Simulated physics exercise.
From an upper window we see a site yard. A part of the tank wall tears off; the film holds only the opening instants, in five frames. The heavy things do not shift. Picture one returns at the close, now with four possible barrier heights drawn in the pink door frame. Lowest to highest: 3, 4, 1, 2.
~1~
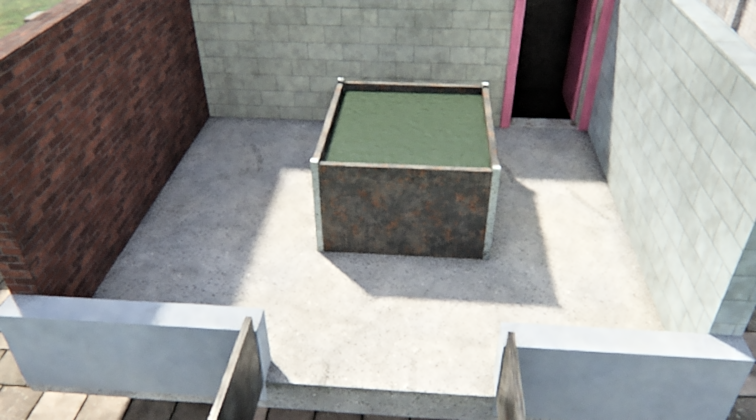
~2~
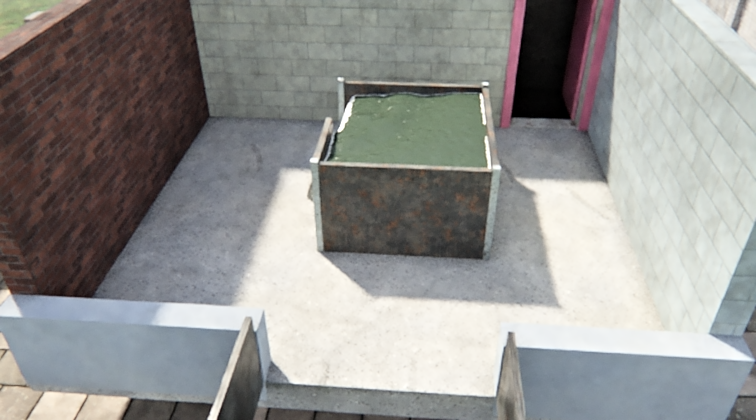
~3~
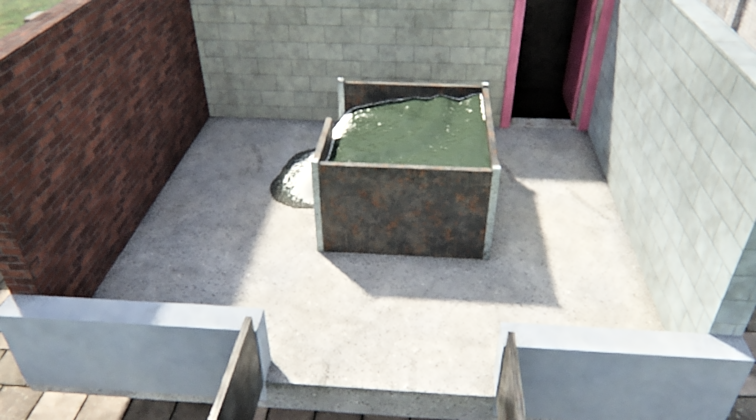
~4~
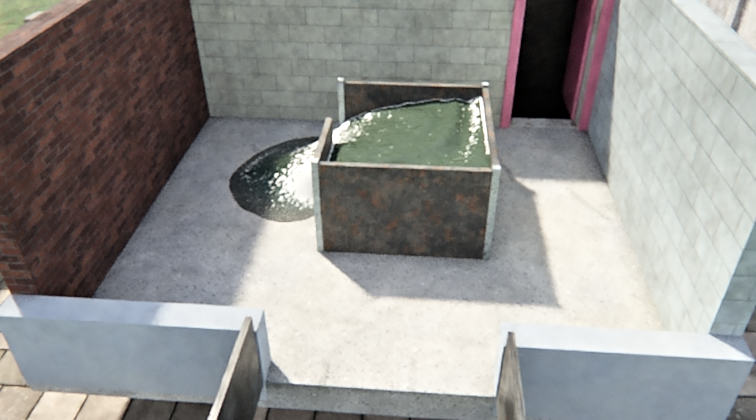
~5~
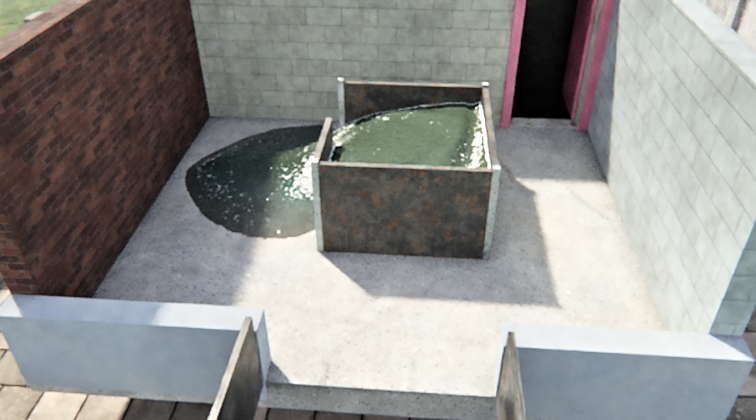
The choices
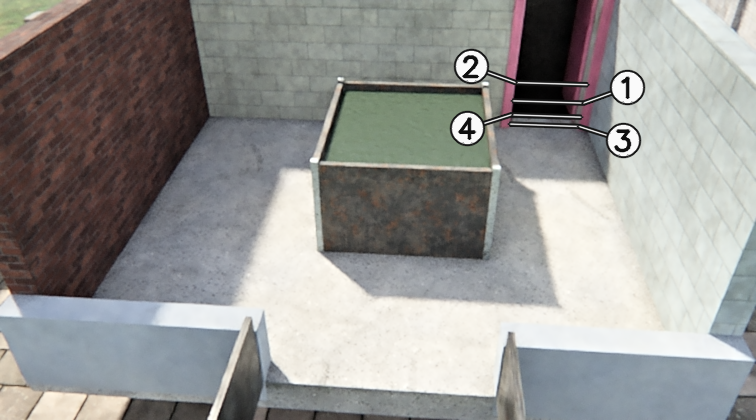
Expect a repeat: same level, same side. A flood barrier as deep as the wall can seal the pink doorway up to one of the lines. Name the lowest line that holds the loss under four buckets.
4.
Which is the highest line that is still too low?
It is 3.
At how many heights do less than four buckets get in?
Three of the four.
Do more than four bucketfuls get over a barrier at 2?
No.
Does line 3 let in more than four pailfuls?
Yes.
On the marked copy, 1 at (548, 101); 2 at (551, 83); 3 at (544, 125); 4 at (545, 115); from the bottom up 3, 4, 1, 2.
For line 1, nothing gets over.
For line 2, nothing gets over.
For line 3, some 20 bucketfuls get in.
For line 4, a splash gets over, under a bucket.
